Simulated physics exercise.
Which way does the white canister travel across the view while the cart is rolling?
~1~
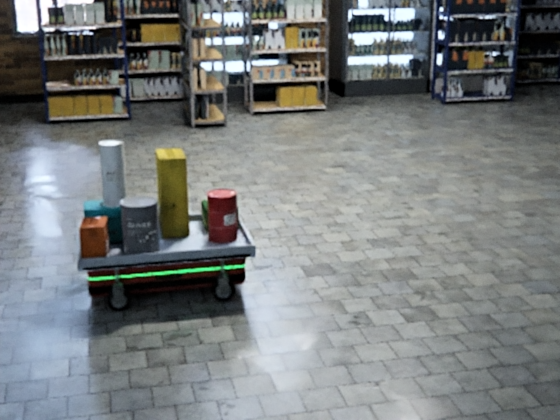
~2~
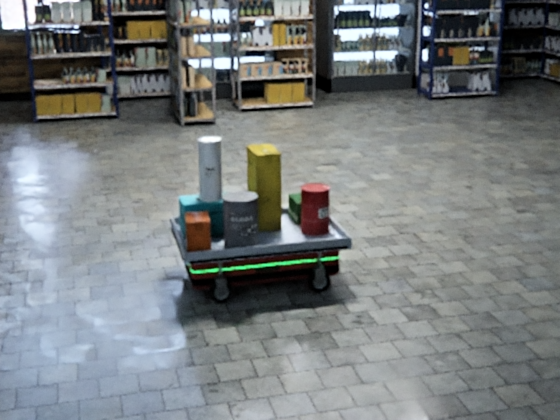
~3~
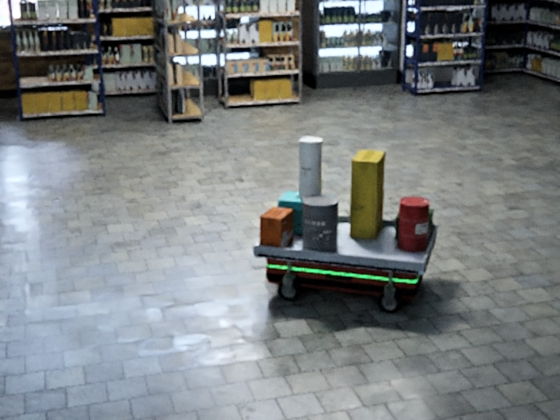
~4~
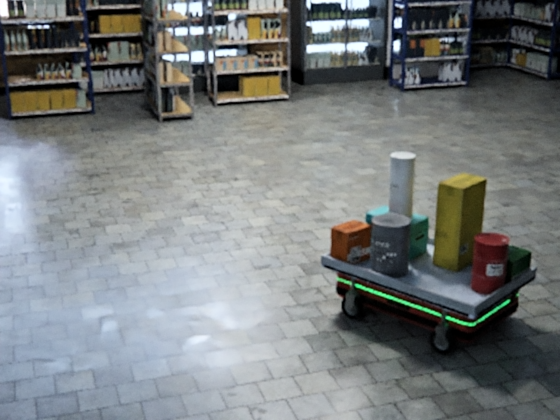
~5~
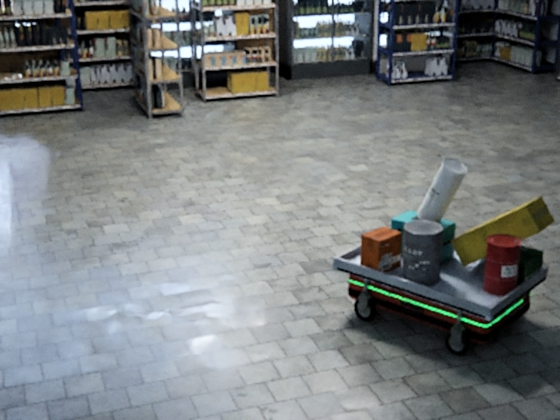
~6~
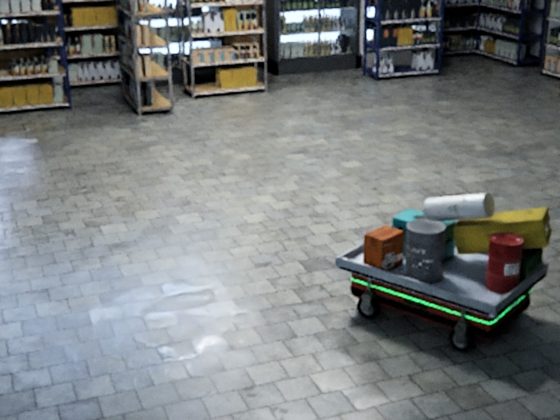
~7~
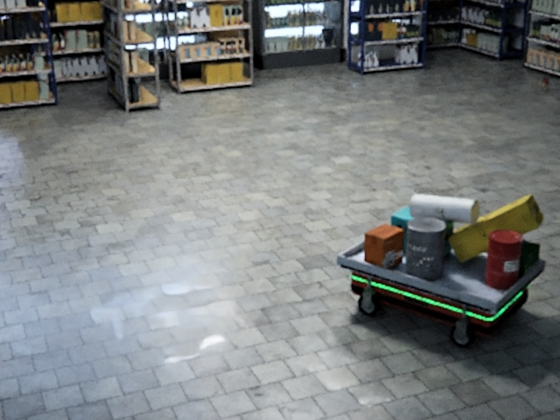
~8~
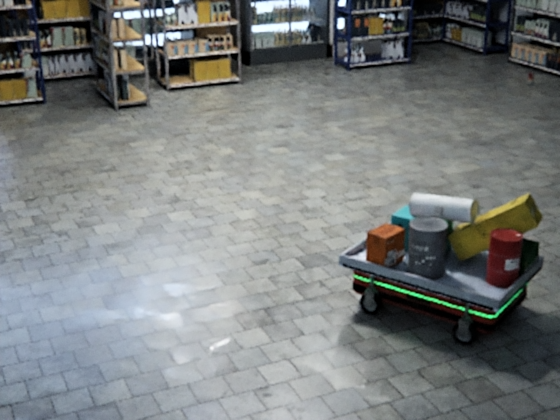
The white canister moves to the right, carried along on the cart.
A flat cart rolls right, turns and stops as the white canister and yellow box topple.
